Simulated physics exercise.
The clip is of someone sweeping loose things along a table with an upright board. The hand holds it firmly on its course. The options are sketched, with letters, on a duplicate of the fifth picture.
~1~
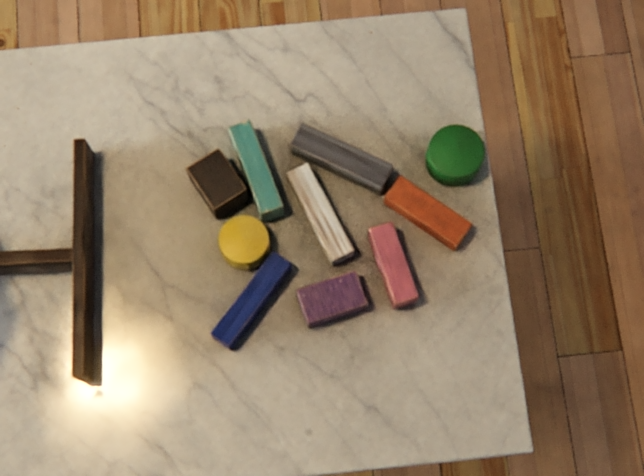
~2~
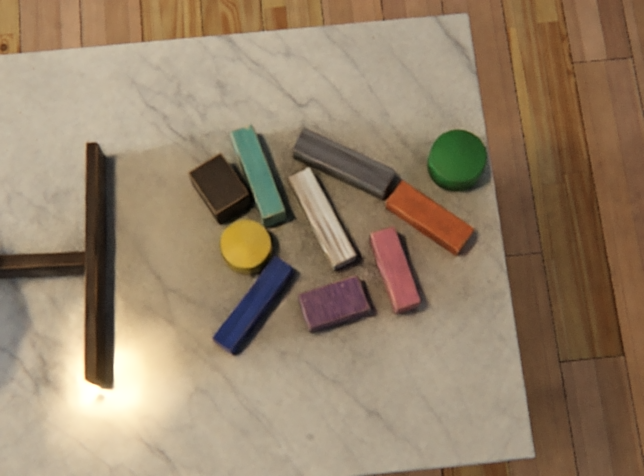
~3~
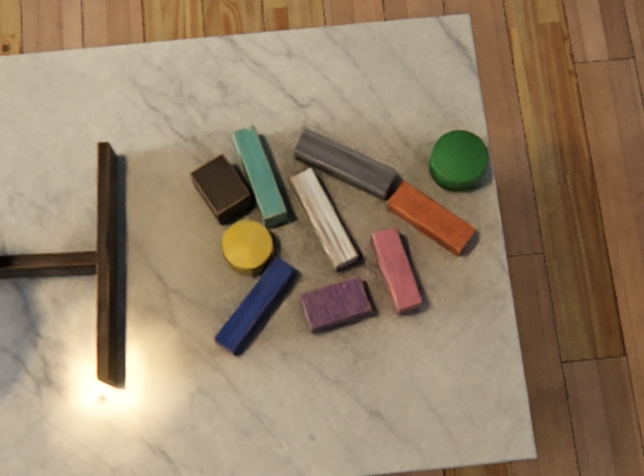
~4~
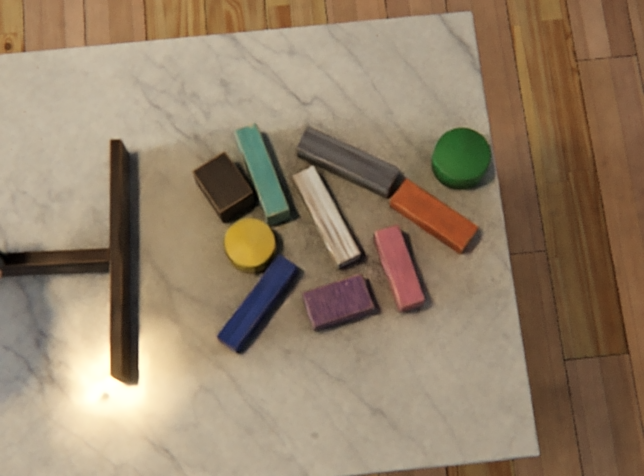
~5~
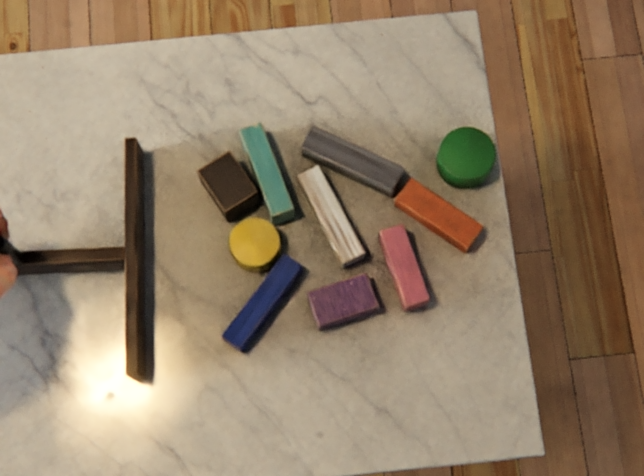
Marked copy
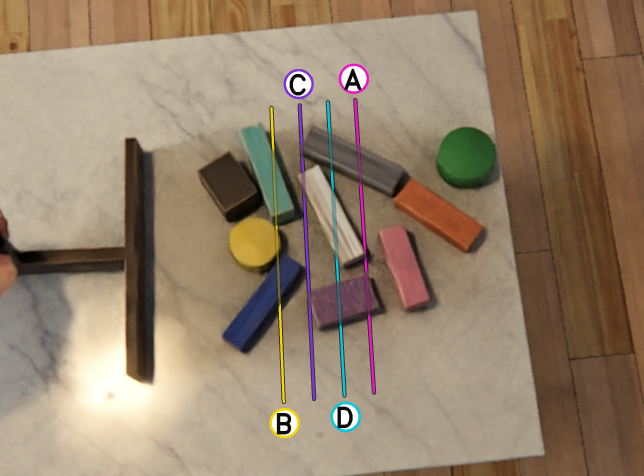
At the start, a dark upright board with a handle stands at the left of a marble tabletop, apart from a cluster of coloured blocks and round pieces. The board slides slowly right, narrowing the gap without touching them, and fingers gripping its handle come into view at the left edge.
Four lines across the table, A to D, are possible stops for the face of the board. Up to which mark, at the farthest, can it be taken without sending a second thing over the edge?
No farther than A.
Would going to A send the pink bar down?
By then, no.
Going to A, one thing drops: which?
The green tin.
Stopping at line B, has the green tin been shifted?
No.
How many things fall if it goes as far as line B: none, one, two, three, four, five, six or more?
In all, none.
On the marked copy, A at (364, 240); B at (277, 249); C at (307, 246); D at (336, 243).
Following A. Soon after the start, board (215, 244); turquoise bar (277, 173); black block (248, 192).
Later, board (298, 236); orange bar (445, 220); pink bar (427, 270).
In the end, board (360, 230); green tin over the edge; orange bar (494, 218); one fallen.
As for the rest, B is within the limit but short; C is within the limit but short; D is within the limit but short.
